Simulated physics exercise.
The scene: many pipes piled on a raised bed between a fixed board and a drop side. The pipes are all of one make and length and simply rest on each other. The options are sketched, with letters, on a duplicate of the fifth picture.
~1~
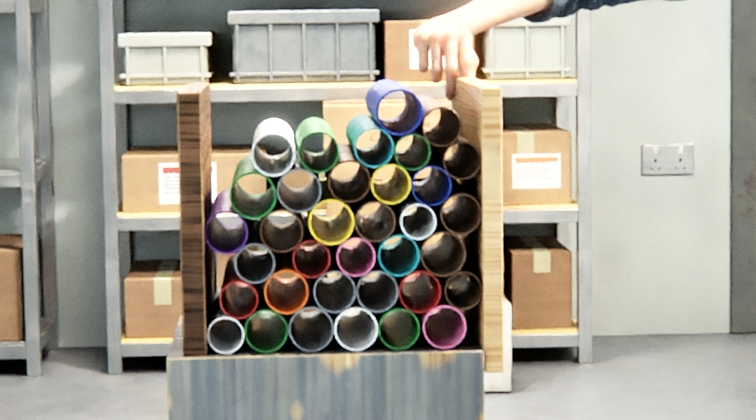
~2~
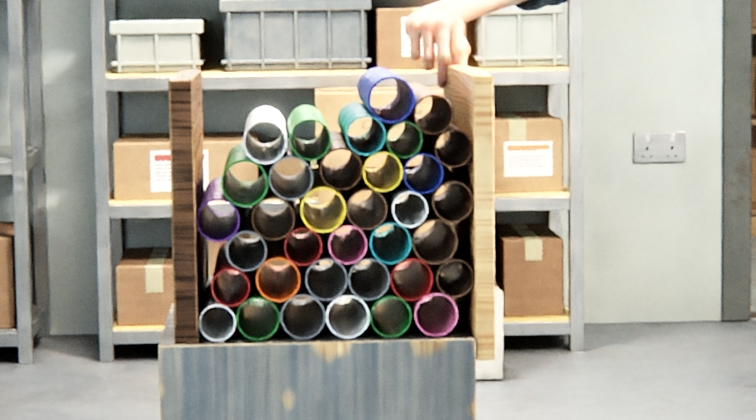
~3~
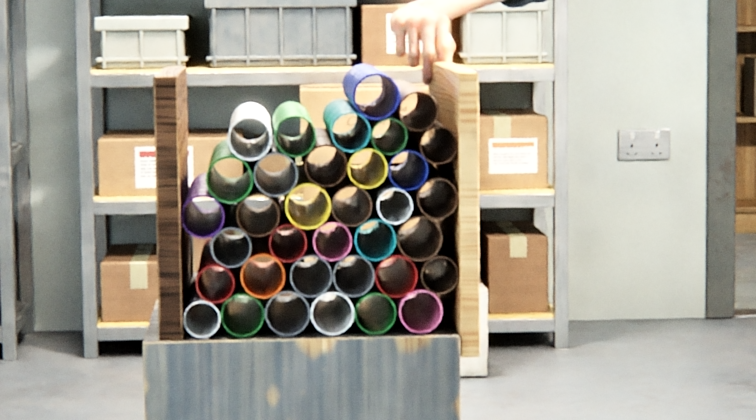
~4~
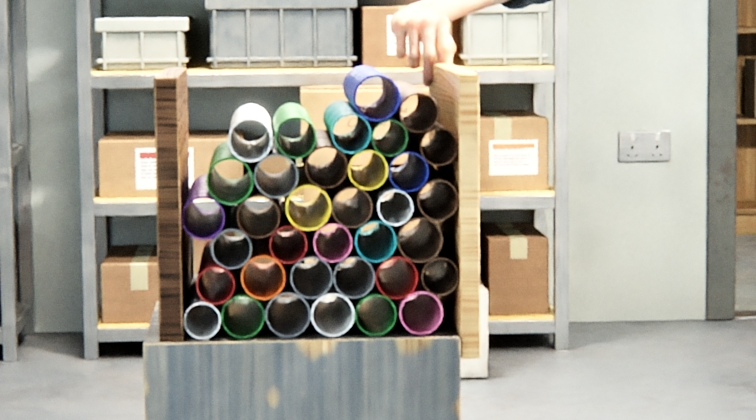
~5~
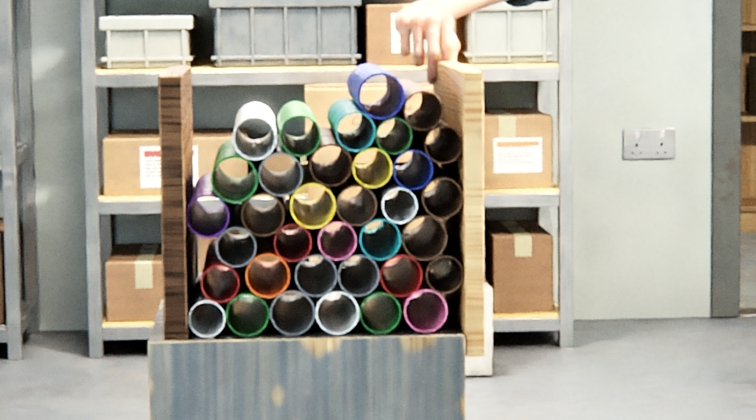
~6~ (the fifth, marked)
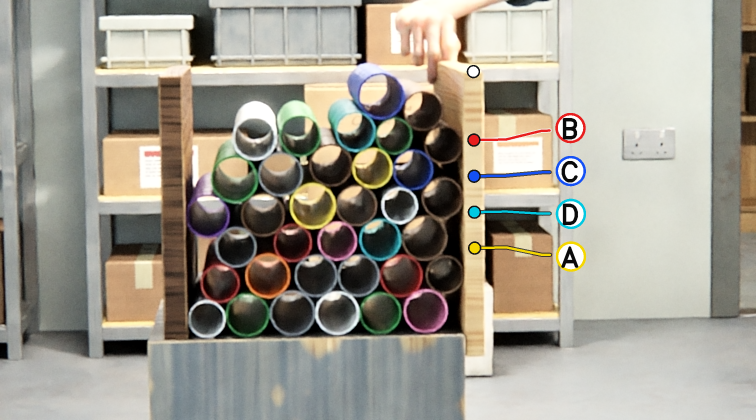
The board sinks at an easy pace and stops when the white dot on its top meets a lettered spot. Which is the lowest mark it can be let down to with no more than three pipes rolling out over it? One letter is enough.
It can be let down to D.
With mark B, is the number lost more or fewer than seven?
At B, fewer than seven.
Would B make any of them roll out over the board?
No, at B.
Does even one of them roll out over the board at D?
Yes, at D.
On the copy, A at (475, 248); B at (474, 140); C at (474, 177); D at (474, 212); the white dot at (473, 71).
On D. First, top of the board (463, 136).
Then, top of the board (464, 209).
Finally, top of the board (464, 212), two out over the board.
By contrast, A more than three out over the board; B none out over the board; C none out over the board.
